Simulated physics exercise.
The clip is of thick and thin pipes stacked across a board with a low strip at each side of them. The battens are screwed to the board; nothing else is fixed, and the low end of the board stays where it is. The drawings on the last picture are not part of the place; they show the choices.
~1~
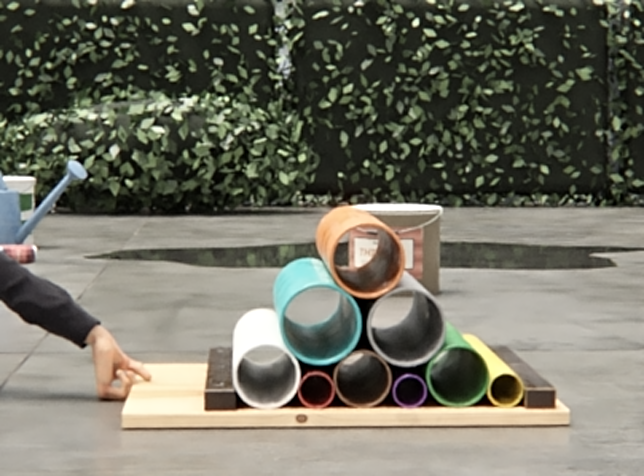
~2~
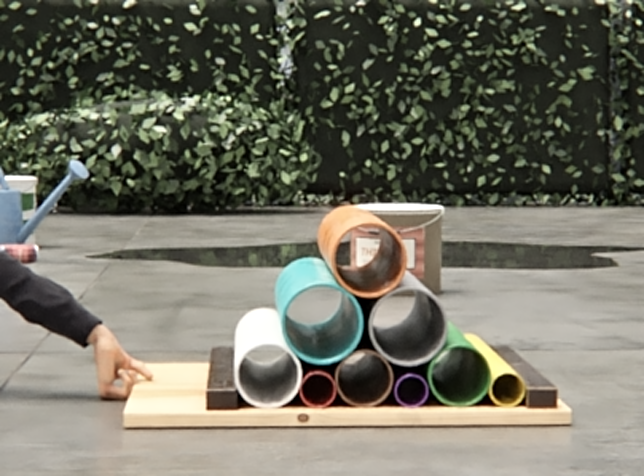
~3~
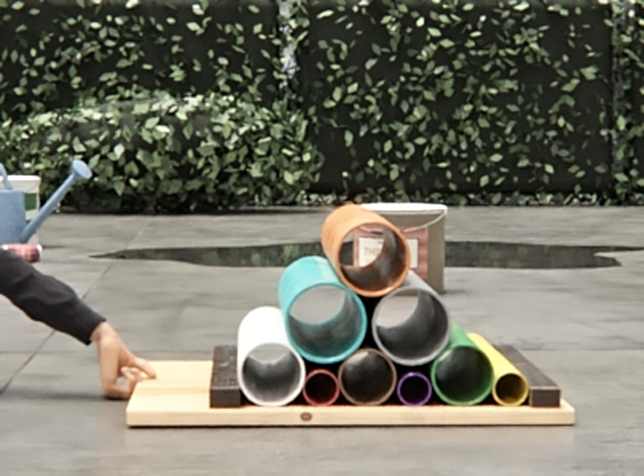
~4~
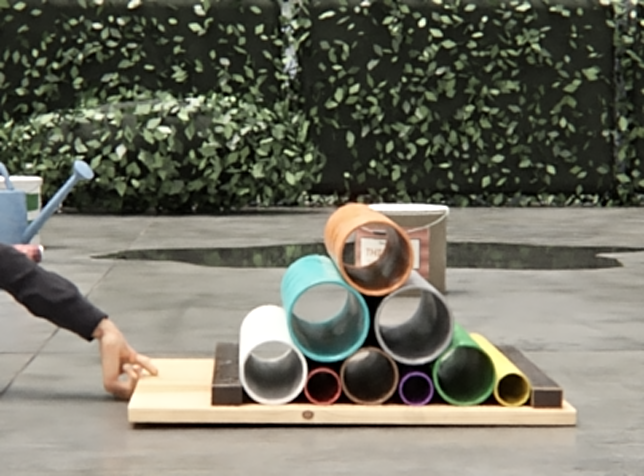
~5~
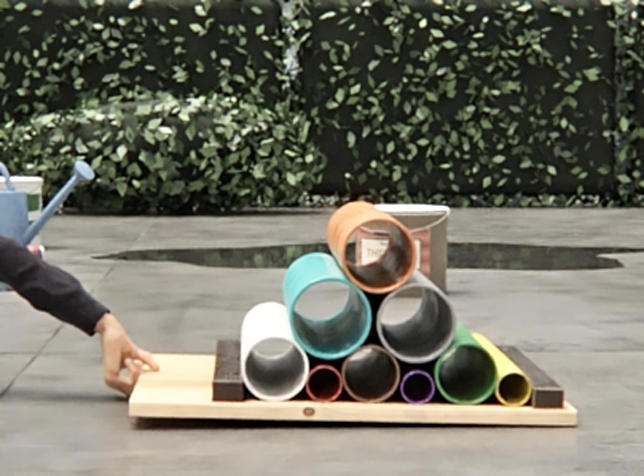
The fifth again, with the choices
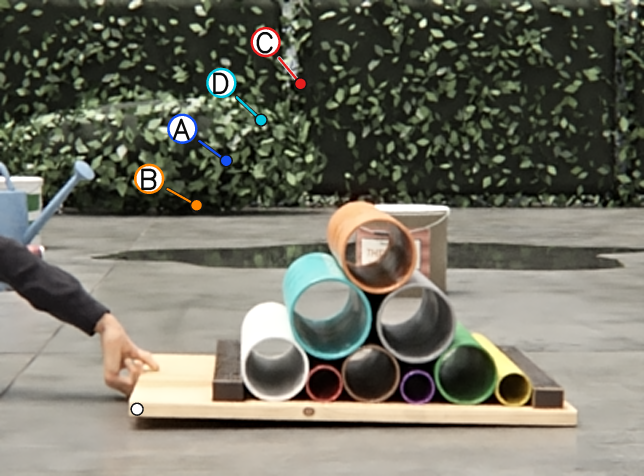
In the video, colourful pipes sit stacked on a wooden board between two dark strips, an orange one on top, while a hand at the left grips the board's end and slowly raises it slightly, tilting the stack.
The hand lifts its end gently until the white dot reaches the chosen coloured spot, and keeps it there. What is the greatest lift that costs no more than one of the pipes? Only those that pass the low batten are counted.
Lift it to A and no more.
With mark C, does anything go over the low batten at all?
Yes, at C.
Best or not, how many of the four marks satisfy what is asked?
The number is two.
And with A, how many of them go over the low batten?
With A, one.
On the marked copy, A at (226, 161); B at (197, 205); C at (301, 84); D at (261, 120); the white dot at (137, 409).
Following A. Soon after the start, board at 20°.
Later, board at 36°.
In the end, board at 36°, one over the low batten (orange).
As for the rest, B one over the low batten (orange); C three over the low batten (grey, turquoise, orange); D three over the low batten (grey, turquoise, orange).
